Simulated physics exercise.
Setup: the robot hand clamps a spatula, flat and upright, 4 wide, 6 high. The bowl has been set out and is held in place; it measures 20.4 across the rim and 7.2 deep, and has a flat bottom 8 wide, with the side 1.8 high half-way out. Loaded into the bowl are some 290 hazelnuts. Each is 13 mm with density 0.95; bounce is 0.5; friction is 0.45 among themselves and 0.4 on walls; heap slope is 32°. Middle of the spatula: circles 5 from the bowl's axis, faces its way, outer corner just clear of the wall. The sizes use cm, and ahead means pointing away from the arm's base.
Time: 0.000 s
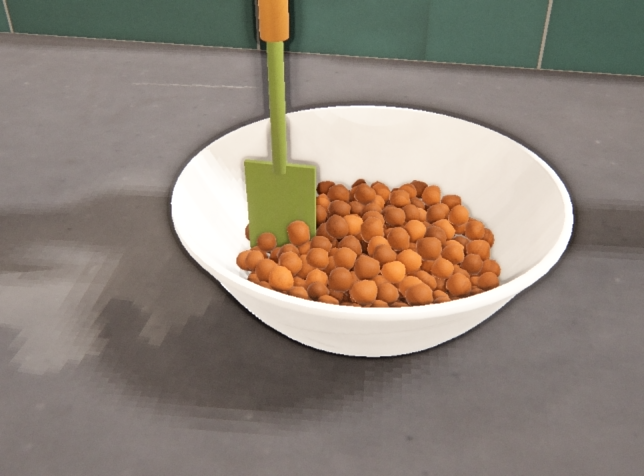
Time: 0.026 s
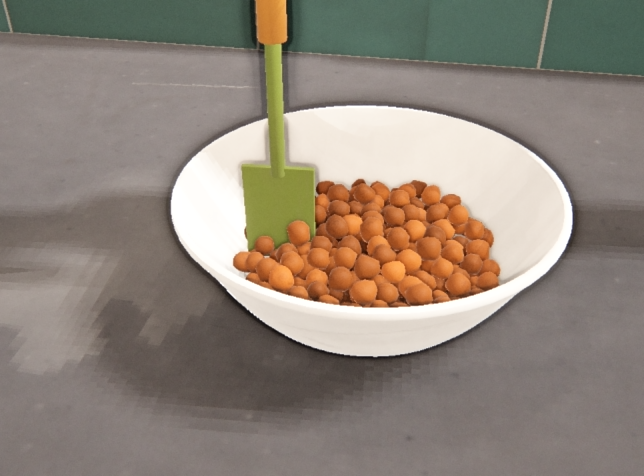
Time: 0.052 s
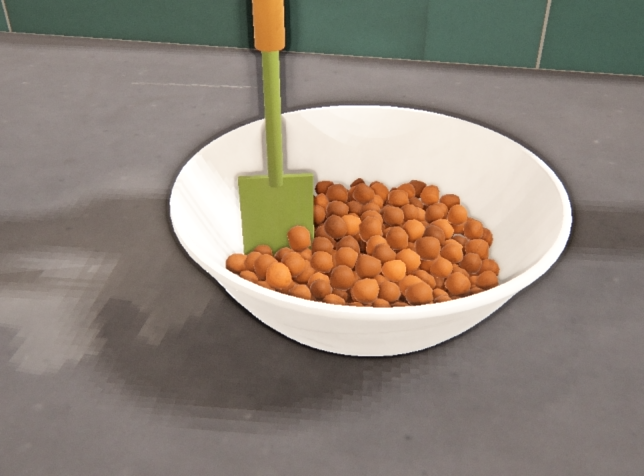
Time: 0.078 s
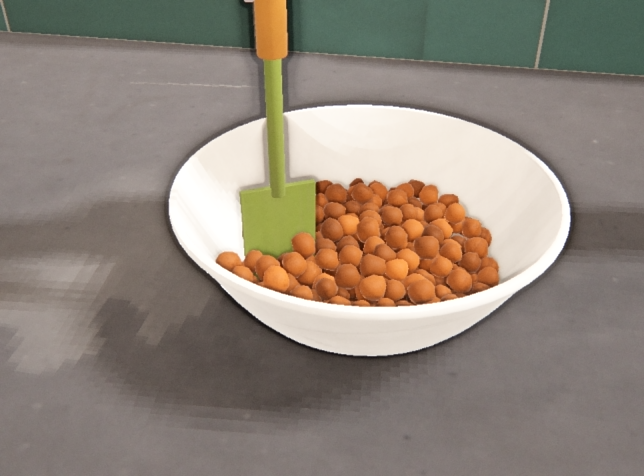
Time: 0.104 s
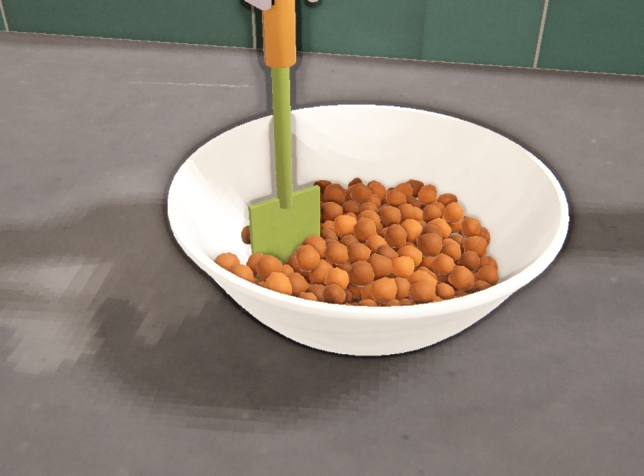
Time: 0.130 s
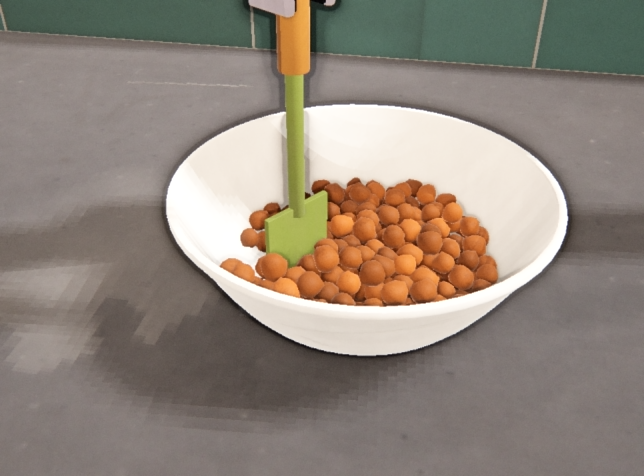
A robot hand holding a green spatula with an orange handle, pushing it through brown balls along a white bowl's left side.
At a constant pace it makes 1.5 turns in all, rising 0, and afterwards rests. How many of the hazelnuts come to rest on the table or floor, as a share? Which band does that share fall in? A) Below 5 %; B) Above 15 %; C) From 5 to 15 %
Option C: From 5 to 15 %.
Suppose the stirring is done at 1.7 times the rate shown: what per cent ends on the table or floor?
Estimated share: Close to 35 per cent.
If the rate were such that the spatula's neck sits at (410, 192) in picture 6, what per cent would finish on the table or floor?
Around 45 in a hundred.
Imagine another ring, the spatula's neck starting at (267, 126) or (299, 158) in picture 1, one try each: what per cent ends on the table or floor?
Some 10 and 0 per cent.
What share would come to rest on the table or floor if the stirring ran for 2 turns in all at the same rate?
That would give some 15 percent.
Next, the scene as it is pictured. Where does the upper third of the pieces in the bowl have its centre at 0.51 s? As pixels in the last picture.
Near (379, 154).
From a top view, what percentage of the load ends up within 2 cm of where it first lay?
Near 10 % of the pieces.
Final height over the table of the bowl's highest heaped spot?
Roughly 7.5 centimetres.
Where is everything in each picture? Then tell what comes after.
In the first picture, the spatula neck at (279, 139), 0° round; upper third of the load around (375, 239), from x 250 to 490, top at y 185; 286 in the bowl.
In the second picture, the spatula neck at (277, 142), 4° round; upper third of the load around (372, 242), from x 245 to 490, top at y 185.
In the third picture, the spatula neck at (274, 151), 16° round; upper third of the load around (371, 248), from x 240 to 490, top at y 185.
In the fourth picture, the spatula neck at (277, 161), 29° round; upper third of the load around (372, 259), from x 230 to 490, top at y 185.
In the fifth picture, the spatula neck at (284, 170), 42° round; upper third of the load around (371, 264), from x 225 to 490, top at y 185.
In the sixth picture, the spatula neck at (296, 179), 55° round; upper third of the load around (371, 267), from x 235 to 490, top at y 185; 286 in the bowl.
After 0.51 s, 245° round, highest piece 9 above the table; 281 in the bowl, 2 on the table or floor, 3 in flight or on the tool.
After 0.88 s, 75° round, highest piece 8 above the table; 266 in the bowl, 15 on the table or floor, 5 in flight or on the tool.
After 1.27 s, 180° round, highest piece 7 above the table; 262 in the bowl, 24 on the table or floor.
After 1.97 s, 180° round, highest piece 7 above the table; 262 in the bowl, 24 on the table or floor.
In the end, 262 in the bowl, 24 on the table or floor. That is 8 % on the table or floor.
